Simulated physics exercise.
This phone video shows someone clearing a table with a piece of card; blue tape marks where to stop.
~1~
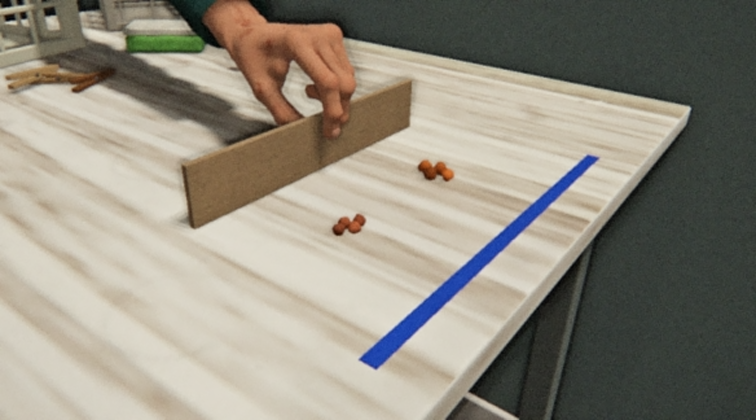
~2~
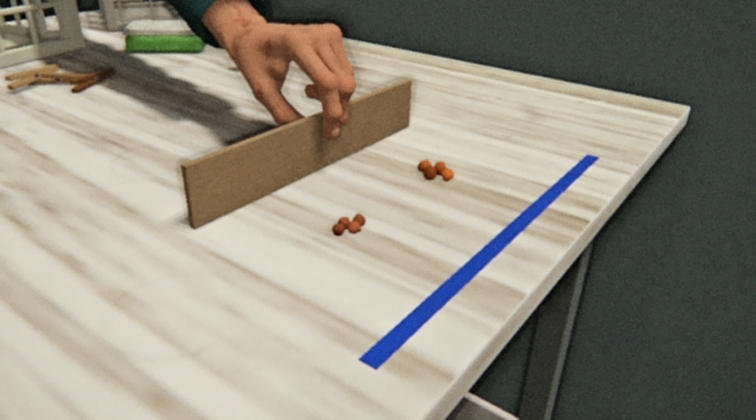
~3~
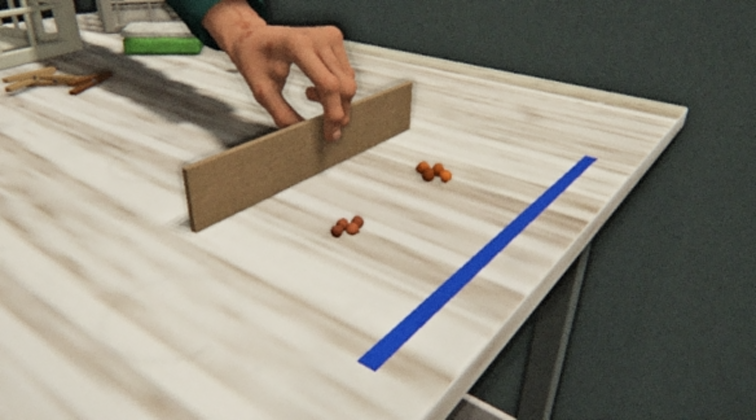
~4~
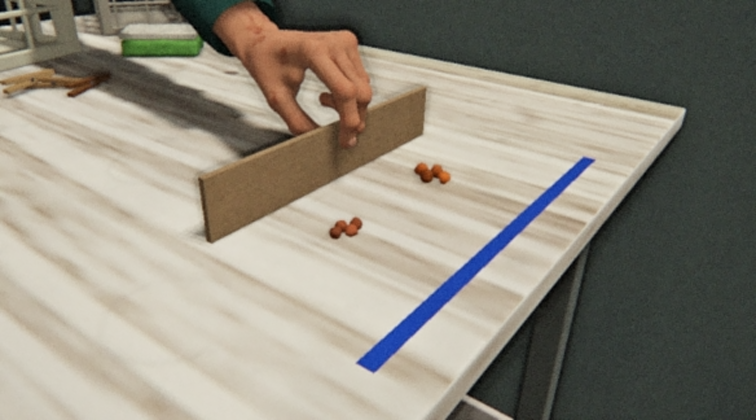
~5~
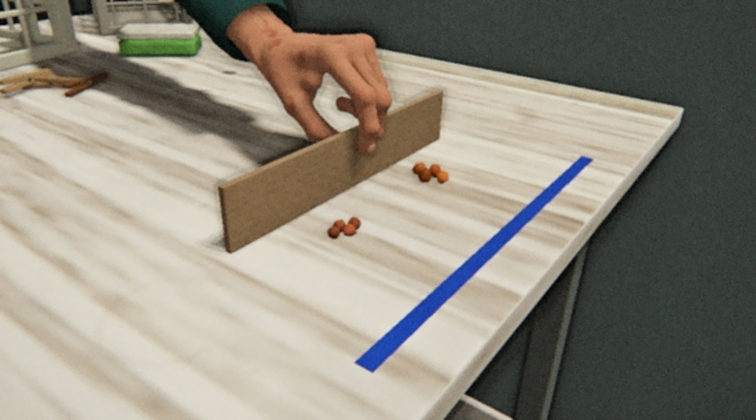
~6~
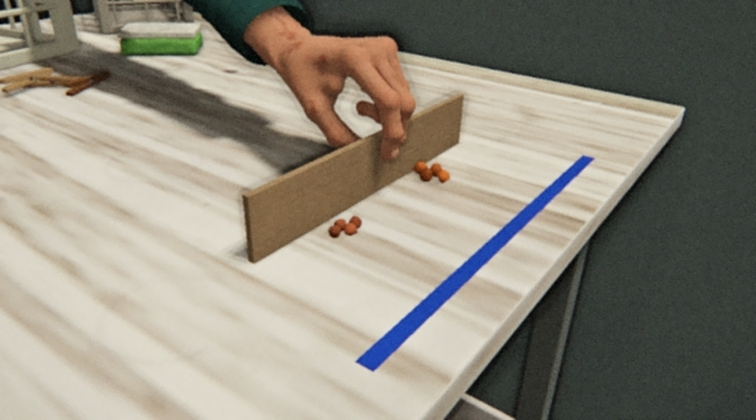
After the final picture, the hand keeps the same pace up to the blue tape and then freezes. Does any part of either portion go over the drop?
At the end, the front portion is not pushed off, the back portion is not pushed off.
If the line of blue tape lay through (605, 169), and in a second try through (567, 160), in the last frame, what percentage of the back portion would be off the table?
100 % and 0 %.
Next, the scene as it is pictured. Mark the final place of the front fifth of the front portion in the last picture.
That fifth finishes close to (481, 282).
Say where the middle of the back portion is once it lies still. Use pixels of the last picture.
Its centre ends up around (561, 213).
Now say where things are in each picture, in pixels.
In the first frame, piece of card at (211, 186), at rest; blue tape at (587, 163), about two fingers from the edge; edge at (563, 255); front portion at (354, 228), a few clay pellets; back portion at (441, 168), a few coated peanuts.
In the second frame, piece of card at (210, 186), at rest; back portion at (441, 168).
In the third frame, piece of card at (211, 189); front portion at (352, 230).
In the fourth frame, piece of card at (227, 199); back portion at (437, 171).
In the fifth frame, piece of card at (247, 208); front portion at (349, 231).
In the sixth frame, piece of card at (270, 216); blue tape at (582, 163); edge at (559, 256); front portion at (350, 230); back portion at (436, 170).
Then, 0.50 s past the last view, piece of card still moving, near (447, 154); front portion all on the table, its front near (403, 256); back portion all on the table, its front near (484, 193).
Then, 1.03 s past the last view, piece of card stopped at the blue tape; front portion all on the table, its front near (485, 289); back portion all on the table, its front near (558, 207).
Then, 1.31 s past the last view, piece of card stopped at the blue tape; front portion all on the table, its front near (485, 289); back portion all on the table, its front near (565, 210).
Finally, piece of card stopped at the blue tape; front portion all on the table, its front near (485, 289); back portion all on the table, its front near (565, 210).
